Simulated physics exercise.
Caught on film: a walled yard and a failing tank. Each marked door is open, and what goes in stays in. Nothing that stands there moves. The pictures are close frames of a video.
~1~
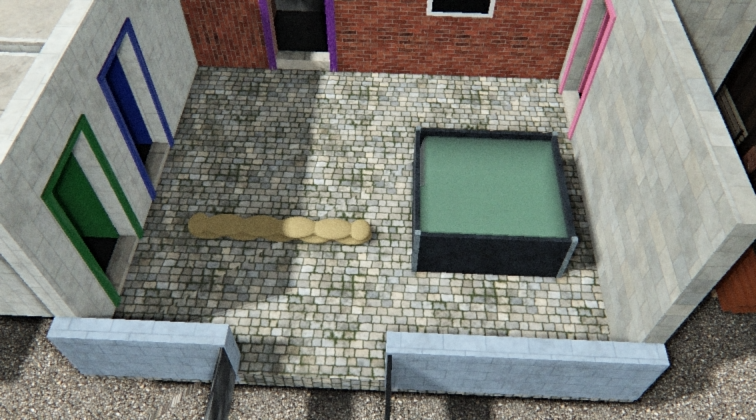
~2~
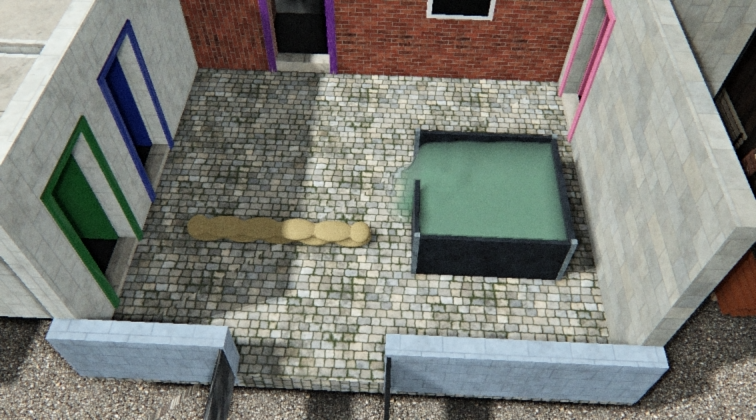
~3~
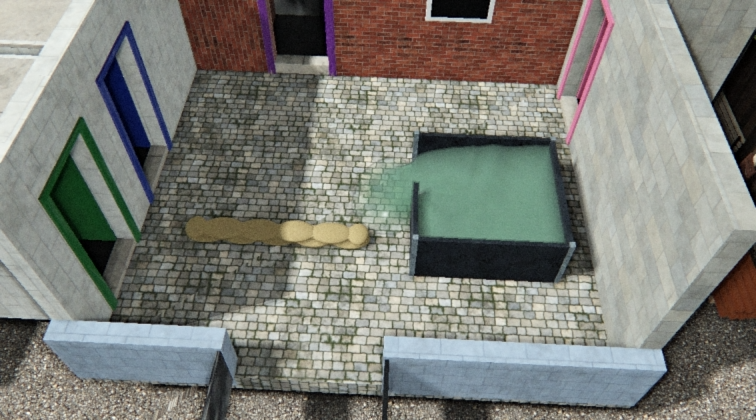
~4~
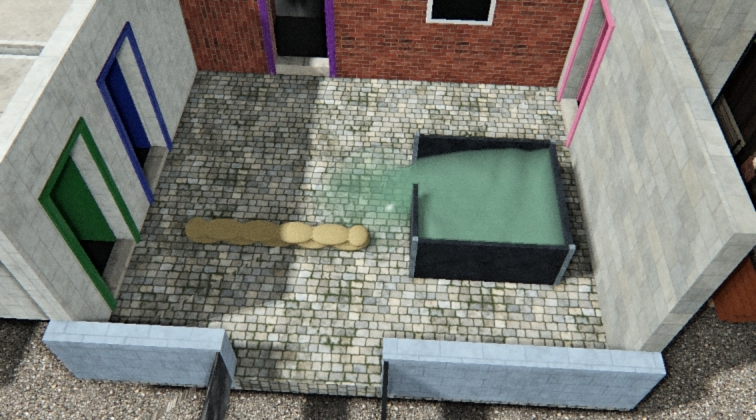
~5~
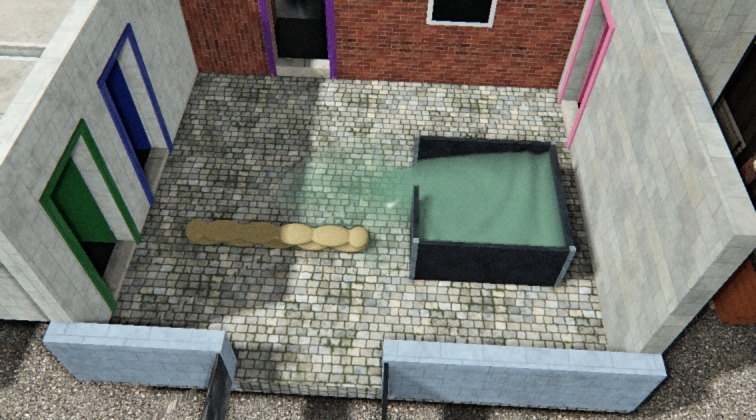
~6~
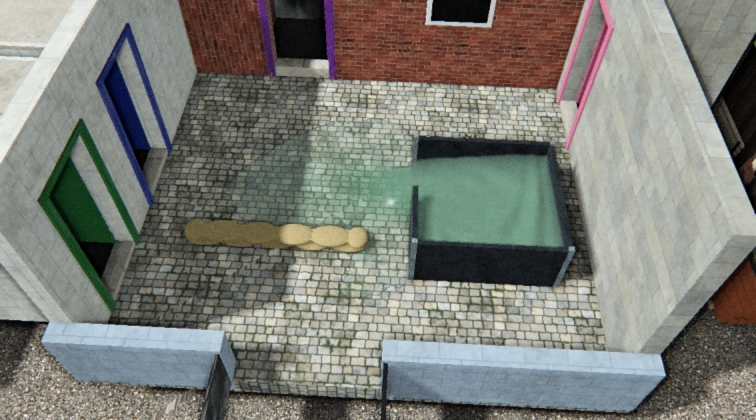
Green water pours from the tank's left side and spreads left across the cobbled yard.
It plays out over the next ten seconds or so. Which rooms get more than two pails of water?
One by one: The green door stays under that; the purple door stays under that; the blue door takes more than that; the pink door stays under that.
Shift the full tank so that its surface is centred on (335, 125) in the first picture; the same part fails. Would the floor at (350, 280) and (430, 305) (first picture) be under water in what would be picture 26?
In turn: Dry, dry.
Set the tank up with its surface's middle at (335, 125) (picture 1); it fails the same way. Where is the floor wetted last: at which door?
That is the pink-painted one.
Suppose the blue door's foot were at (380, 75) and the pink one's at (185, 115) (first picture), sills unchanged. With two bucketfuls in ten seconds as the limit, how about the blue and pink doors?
My reading: The blue door lets less in, the pink door floods.
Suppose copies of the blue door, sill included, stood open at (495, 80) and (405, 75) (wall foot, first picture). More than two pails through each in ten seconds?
In that order: Takes less, keeps below it.
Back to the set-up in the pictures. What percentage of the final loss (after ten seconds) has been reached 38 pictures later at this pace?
I make it 85 per cent.
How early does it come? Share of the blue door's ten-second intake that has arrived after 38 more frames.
I make it 95 per cent.
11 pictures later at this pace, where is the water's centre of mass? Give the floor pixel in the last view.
Near (369, 194).
A moment on, water covers 35 % of the floor; the green door not reached, the purple door not reached, the blue door under two buckets in, the pink door not reached.
Next, water covers 45 % of the floor; the green door wet at the sill, nothing in, the purple door wet at the sill, nothing in, the blue door over two buckets in, the pink door not reached.
Then, water covers 50 % of the floor; the green door wet at the sill, nothing in, the purple door wet at the sill, nothing in, the blue door far over two buckets in, the pink door not reached.
Later, water covers 75 % of the floor; the green door wet at the sill, nothing in, the purple door wet at the sill, nothing in, the blue door far over two buckets in, the pink door not reached.
In the end, water covers 95 % of the floor; the green door under two buckets in, the purple door wet at the sill, nothing in, the blue door far over two buckets in, the pink door wet at the sill, nothing in.
